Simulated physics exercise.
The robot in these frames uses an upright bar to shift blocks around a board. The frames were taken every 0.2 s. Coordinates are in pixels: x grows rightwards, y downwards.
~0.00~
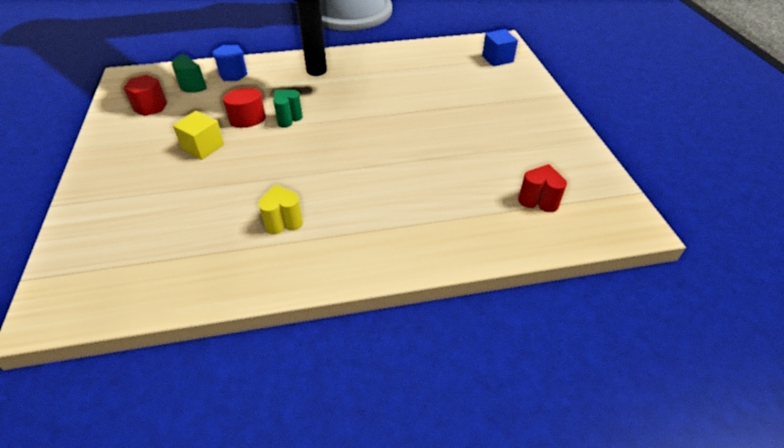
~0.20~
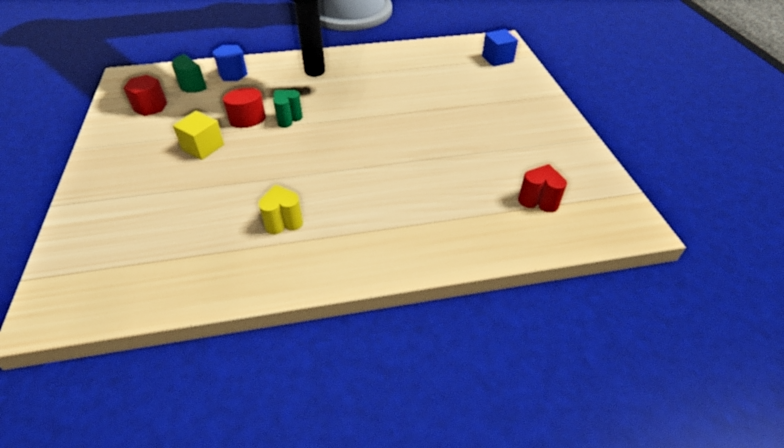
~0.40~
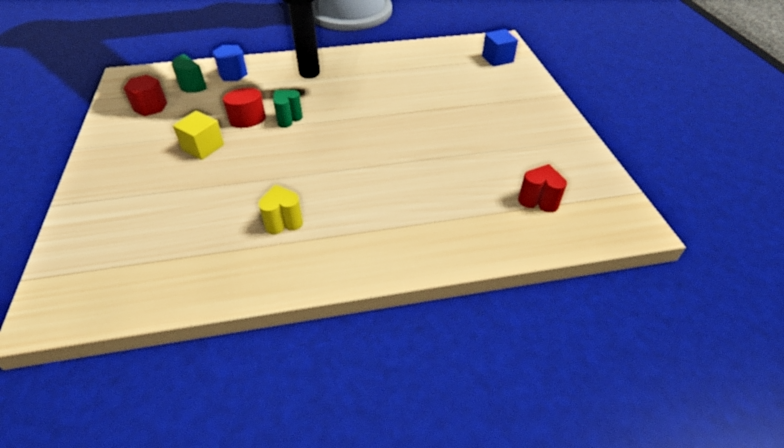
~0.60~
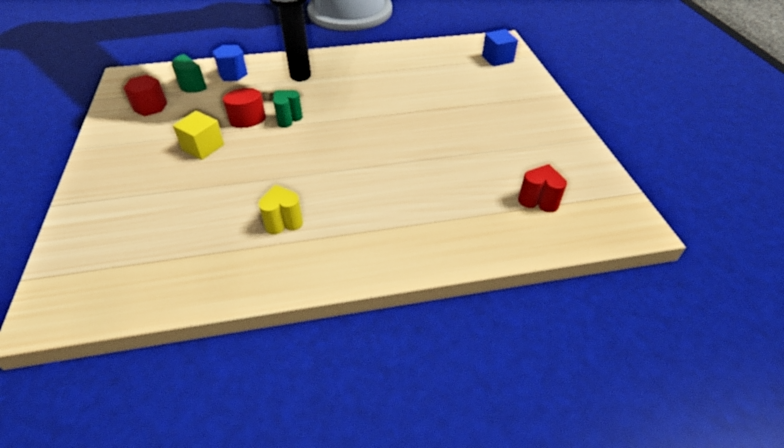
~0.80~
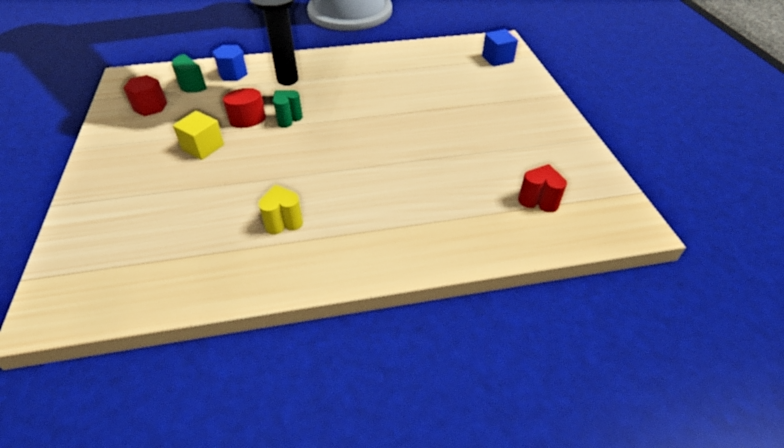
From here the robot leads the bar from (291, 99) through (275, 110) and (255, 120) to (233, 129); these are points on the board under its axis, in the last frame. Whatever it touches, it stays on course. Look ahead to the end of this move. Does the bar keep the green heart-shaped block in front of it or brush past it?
I believe the green heart-shaped block loses its place ahead of the bar and slips off.
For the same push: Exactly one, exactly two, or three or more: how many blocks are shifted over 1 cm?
It moves two blocks.
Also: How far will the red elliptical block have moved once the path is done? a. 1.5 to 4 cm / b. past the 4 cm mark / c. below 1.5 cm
Choice b: Past the 4 cm mark.
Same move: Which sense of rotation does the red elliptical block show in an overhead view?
With the clock.
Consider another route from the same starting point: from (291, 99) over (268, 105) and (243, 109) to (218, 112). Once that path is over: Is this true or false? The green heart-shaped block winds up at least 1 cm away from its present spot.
The claim does not hold.
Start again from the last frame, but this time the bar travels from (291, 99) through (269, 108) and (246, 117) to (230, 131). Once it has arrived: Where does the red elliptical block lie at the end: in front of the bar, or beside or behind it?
Prediction: Still leading.
On the path given first. Halfway along, bar (261, 97); red elliptical block (230, 100); green heart-shaped block (281, 97), turned 30° anticlockwise.
At the end, bar (227, 111); yellow four-sided block (182, 127), turned 40° anticlockwise; red elliptical block (194, 109), turned 35° clockwise; green heart-shaped block (281, 97), turned 30° anticlockwise.
